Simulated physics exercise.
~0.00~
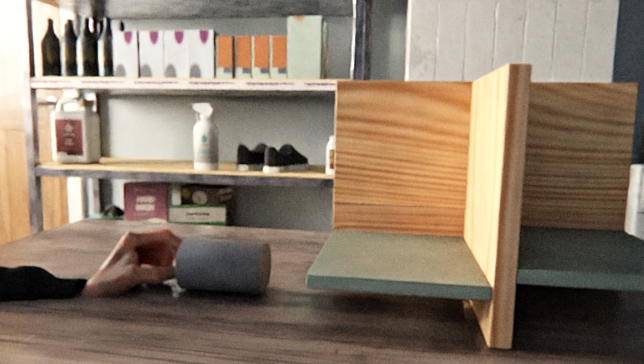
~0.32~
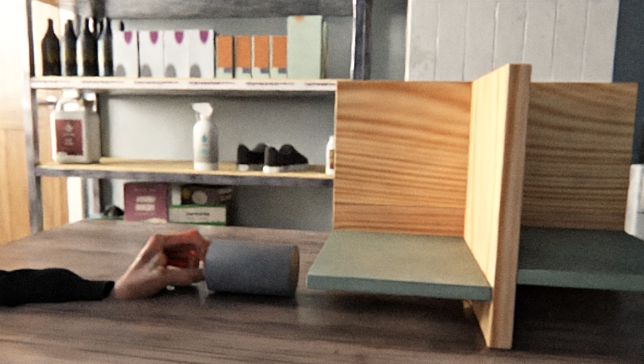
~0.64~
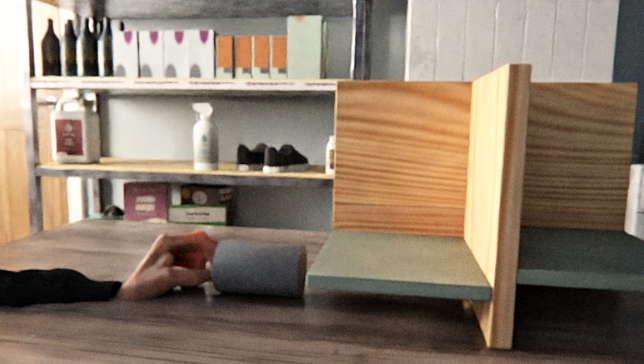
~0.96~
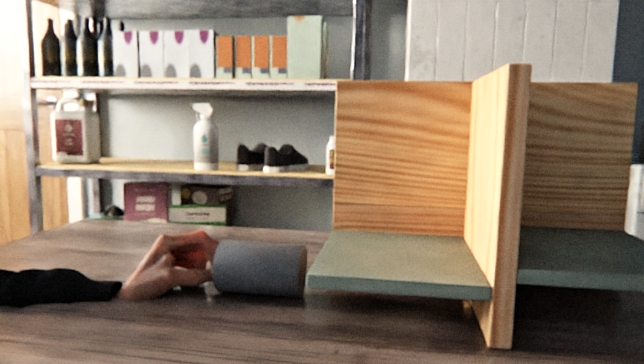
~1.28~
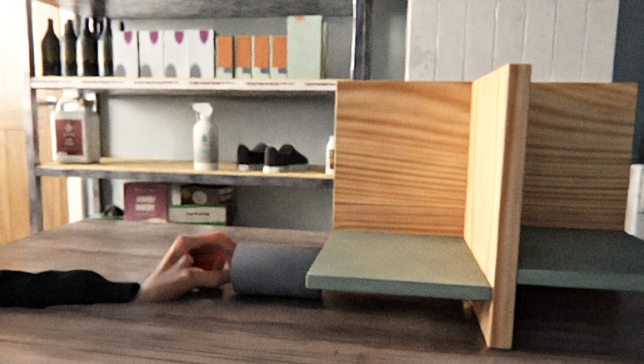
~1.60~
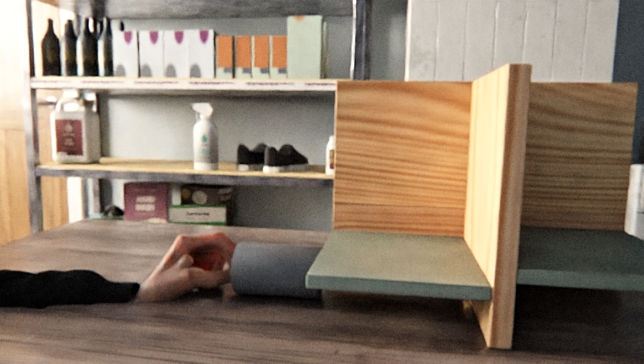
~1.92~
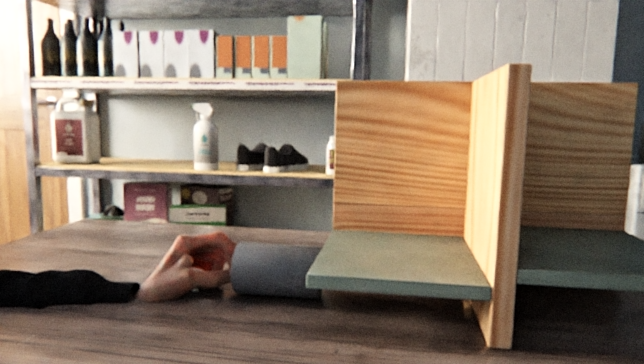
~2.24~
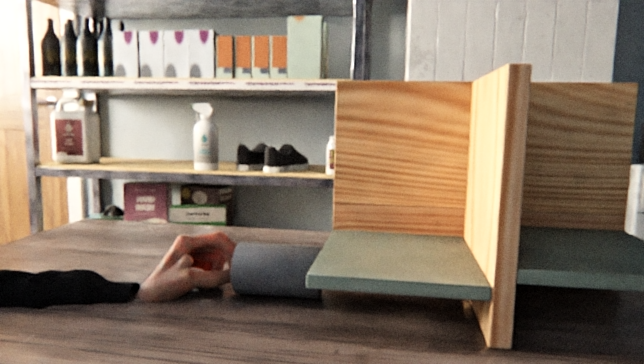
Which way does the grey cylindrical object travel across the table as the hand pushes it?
It moves to the right, toward the greenish ledge of the wooden stand.
